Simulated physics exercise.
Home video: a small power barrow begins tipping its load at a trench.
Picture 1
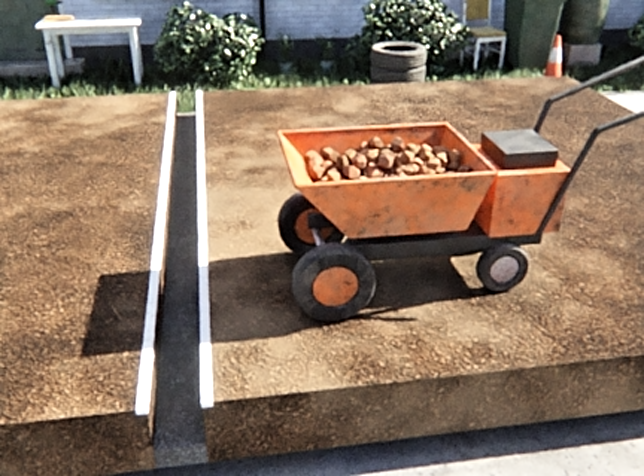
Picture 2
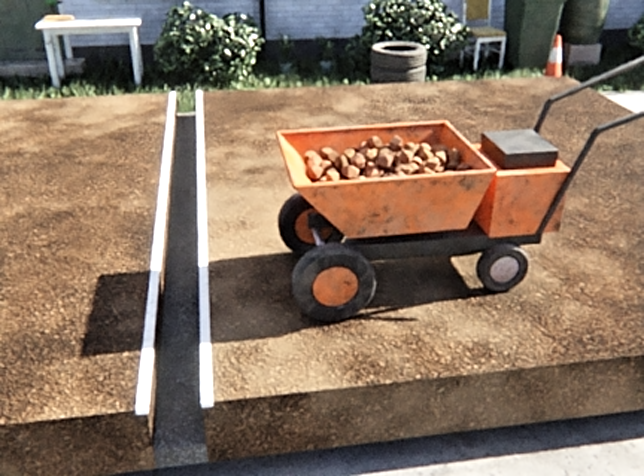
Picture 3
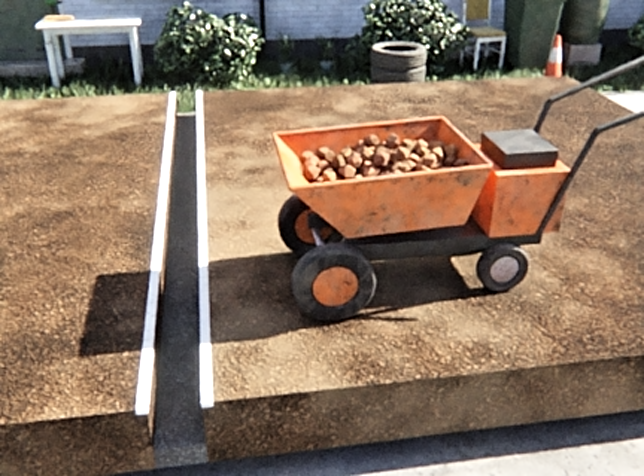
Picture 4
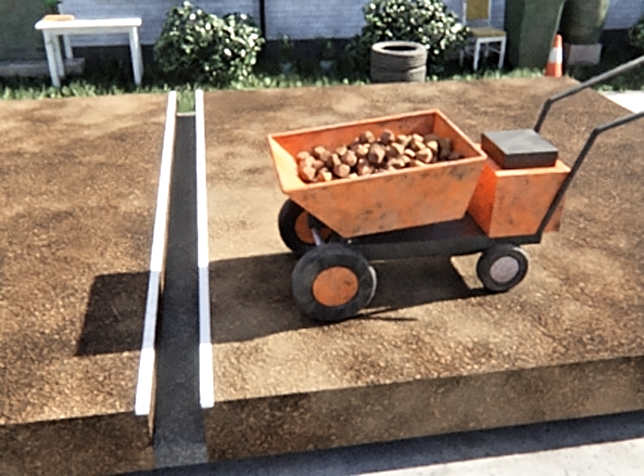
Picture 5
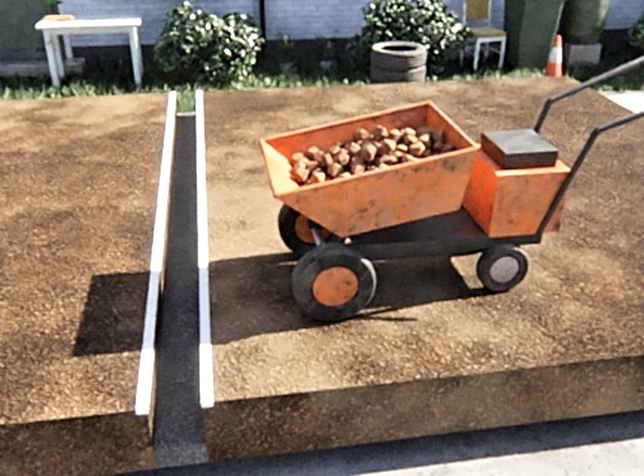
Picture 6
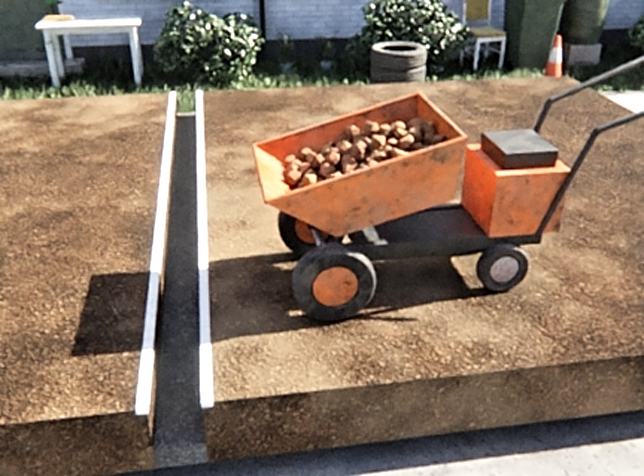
Orange power barrow standing beside a narrow white-edged trench, its skip of brown clods slowly tilting forward to the left.
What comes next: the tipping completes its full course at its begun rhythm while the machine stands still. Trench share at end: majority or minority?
Majority.
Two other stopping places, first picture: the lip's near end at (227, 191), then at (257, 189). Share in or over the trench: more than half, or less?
With the lip at the first place the share is short of one half; at the second place it is short of one half.
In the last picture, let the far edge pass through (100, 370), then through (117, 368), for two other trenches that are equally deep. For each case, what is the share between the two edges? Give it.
Roughly 100 % and 100 %.
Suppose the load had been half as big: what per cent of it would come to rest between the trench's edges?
I'd put it at about 90 per cent.
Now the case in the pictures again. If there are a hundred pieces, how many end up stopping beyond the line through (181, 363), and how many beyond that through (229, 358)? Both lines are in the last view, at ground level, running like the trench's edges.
Estimate, first then second: 70 %, 100 %.
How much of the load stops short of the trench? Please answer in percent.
It comes to 5 per cent or so.
Soon, skip tipped steeply; all in the skip.
A while on, skip tipped right over; most in the skip; a stray few short of the trench; a small part in or heaped over the trench; a stray few beyond it; a small part falling.
Towards the end, skip tipped right over; a small part in the skip; a stray few short of the trench; about two thirds in or heaped over the trench; about a quarter beyond it.
Finally, skip tipped right over; a small part short of the trench; about two thirds in or heaped over the trench; about a quarter beyond it.
